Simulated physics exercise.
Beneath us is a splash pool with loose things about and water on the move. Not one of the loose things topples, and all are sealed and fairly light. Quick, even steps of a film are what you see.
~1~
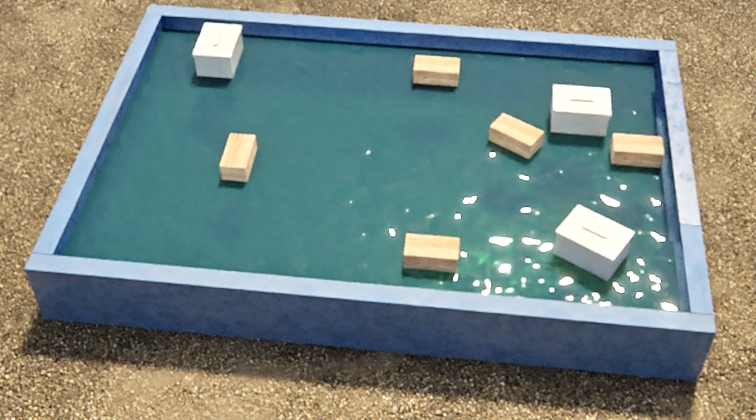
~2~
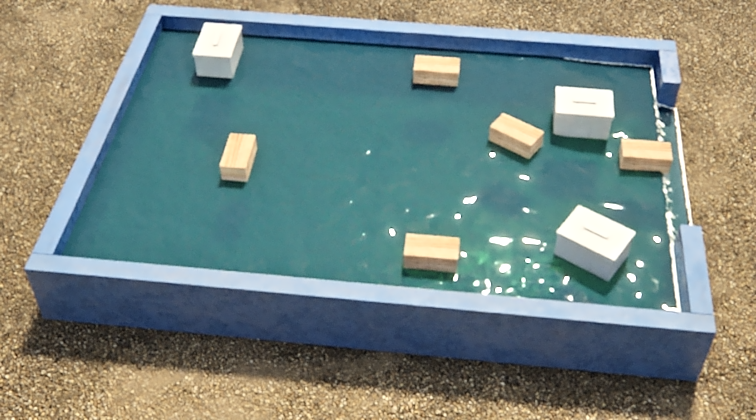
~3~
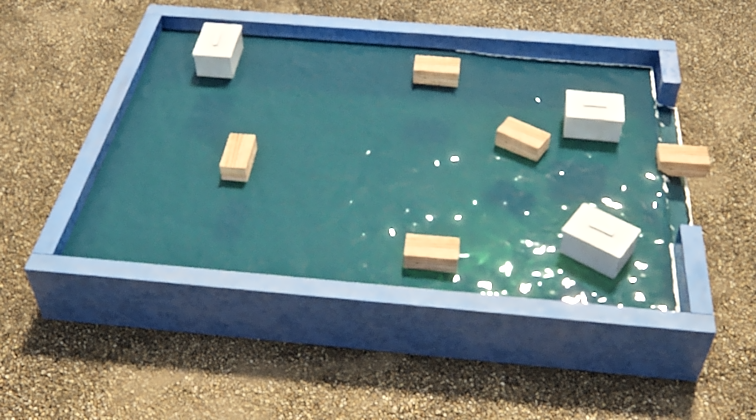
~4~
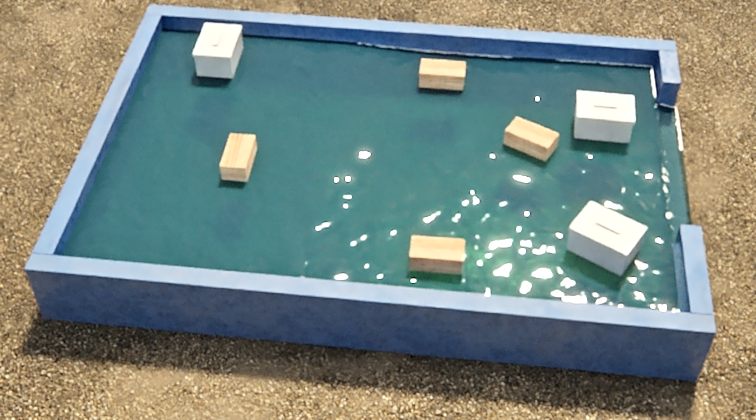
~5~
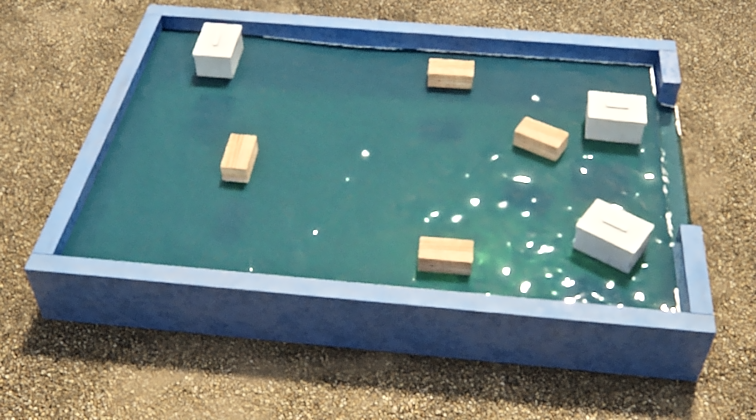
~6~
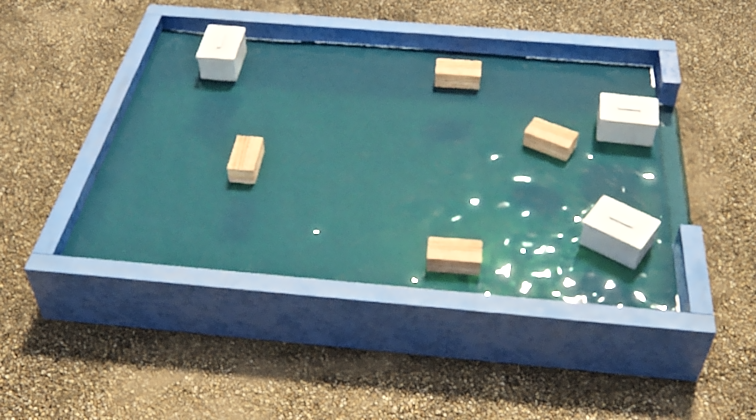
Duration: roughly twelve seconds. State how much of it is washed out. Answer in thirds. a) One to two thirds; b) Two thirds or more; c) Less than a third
One to two thirds (a).
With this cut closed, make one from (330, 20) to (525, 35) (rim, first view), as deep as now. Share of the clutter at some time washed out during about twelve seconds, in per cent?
It comes to about 0 per cent.
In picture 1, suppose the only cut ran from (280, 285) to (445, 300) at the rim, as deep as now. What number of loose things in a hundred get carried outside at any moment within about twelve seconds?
About 0 per cent.
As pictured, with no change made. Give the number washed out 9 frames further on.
3 in all.
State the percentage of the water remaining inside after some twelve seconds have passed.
74 in a hundred.
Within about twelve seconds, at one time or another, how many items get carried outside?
It comes out at 3.
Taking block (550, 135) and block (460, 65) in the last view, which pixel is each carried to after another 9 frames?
My guess is close to (626, 141), then close to (496, 75).
A moment on, 1 of 8 are out; 7 afloat.
Next, 3 of 8 are out; 5 afloat.
Later, 3 of 8 are out; 5 afloat.
In the end, 3 of 8 are out; 5 afloat.
